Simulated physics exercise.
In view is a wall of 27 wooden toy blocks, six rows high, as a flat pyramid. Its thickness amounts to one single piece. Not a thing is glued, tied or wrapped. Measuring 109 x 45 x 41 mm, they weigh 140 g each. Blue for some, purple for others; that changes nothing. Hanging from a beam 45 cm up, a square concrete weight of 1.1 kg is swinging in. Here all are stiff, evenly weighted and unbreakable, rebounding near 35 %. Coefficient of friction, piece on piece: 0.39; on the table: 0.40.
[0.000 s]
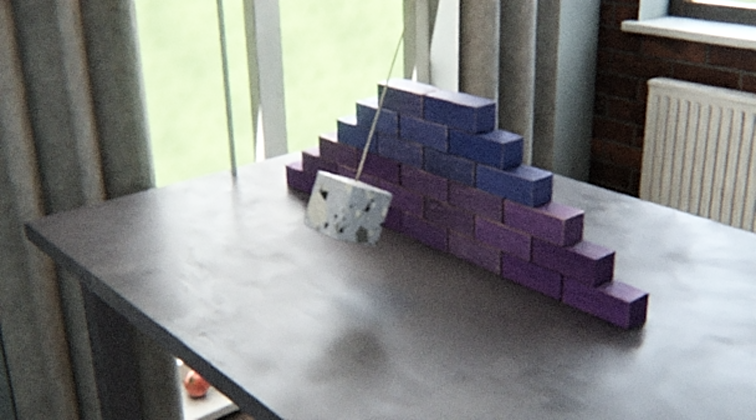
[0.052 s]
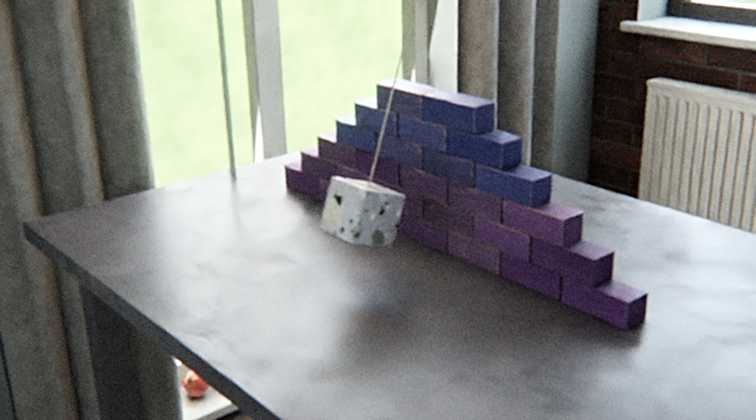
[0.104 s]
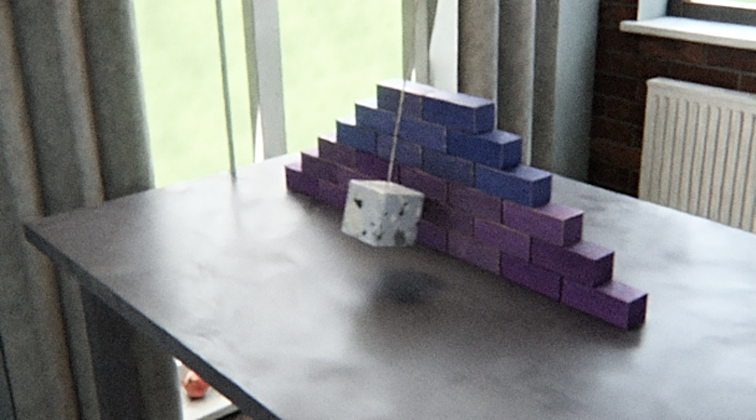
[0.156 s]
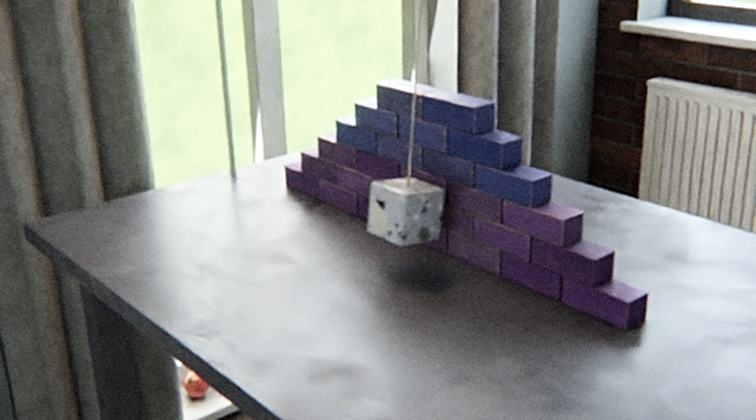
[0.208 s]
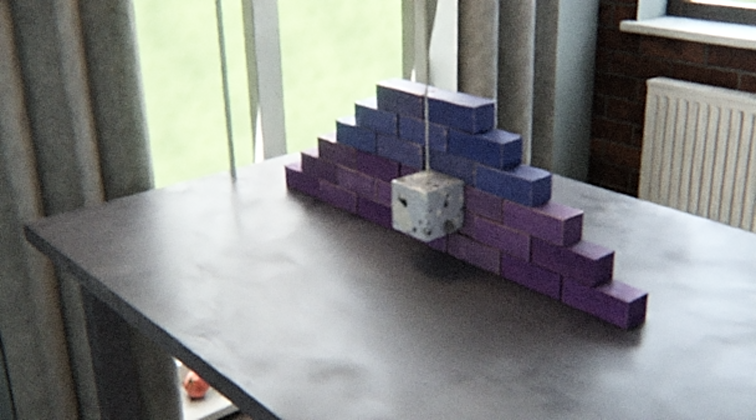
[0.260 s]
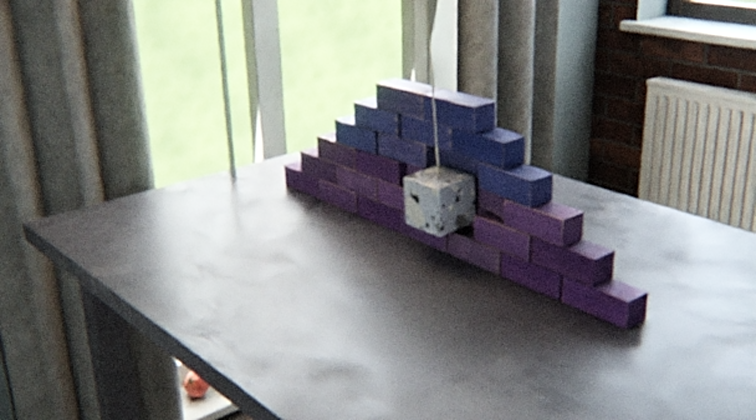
A speckled pale stone-like cube hangs on a thin line before a stepped wall of blue and purple blocks, on a dark grey tabletop seen from slightly above by a still camera. Blue blocks form the upper rows and purple ones the lower, with curtains, a bright window and a radiator behind. The cube swings from left to right, turning slightly, reaches the wall's middle and nudges some blocks.
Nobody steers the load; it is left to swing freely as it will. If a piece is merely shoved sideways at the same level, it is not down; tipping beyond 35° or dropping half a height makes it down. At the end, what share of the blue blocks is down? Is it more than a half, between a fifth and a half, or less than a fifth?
It is more than a half.
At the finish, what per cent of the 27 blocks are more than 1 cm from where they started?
I make it 40 per cent.
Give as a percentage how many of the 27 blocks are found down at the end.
Close to 40 per cent of them.
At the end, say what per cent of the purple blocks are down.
Of the purple ones, 20 in a hundred finish down.
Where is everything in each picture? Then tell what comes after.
In the first frame (we follow the side turned to the camera), weight (335, 208) line 25° before plumb; top blue block (449, 114); top purple block (377, 167); no piece has moved.
In the second frame, weight (350, 213) line 20° before plumb; top blue block (448, 114).
In the third frame, weight (371, 216) line 14° before plumb; top blue block (448, 114).
In the fourth frame, weight (394, 217) line 6° before plumb; top blue block (448, 114).
In the fifth frame, weight (418, 215) line plumb; top blue block (448, 114); 2 stirred so far.
In the sixth frame, weight (430, 211) line 5° past plumb; top blue block (448, 114); top purple block (376, 167); 7 stirred so far.
Around 0.40 s, line 9° past plumb; none of the 9 blue blocks down (0 of 27 in all colours); top blue block displaced 32 mm.
Around 0.58 s, line 7° past plumb; 5 of the 9 blue blocks down (7 of 27 in all colours); top blue block tipped 34°, 31 mm lower.
Around 0.74 s, line plumb; 8 of the 9 blue blocks down (11 of 27 in all colours); top blue block tipped 69°, 17 cm lower.
Around 1.06 s, line 9° before plumb; 8 of the 9 blue blocks down (11 of 27 in all colours); top blue block on its side.
Finally (1.5 s), line 7° past plumb; 8 of the 9 blue blocks down (11 of 27 in all colours); top blue block tipped 52°, 92 cm lower; top purple block unmoved. That is 89 per cent. Seen by the last camera, middles, top purple block near (386, 164).
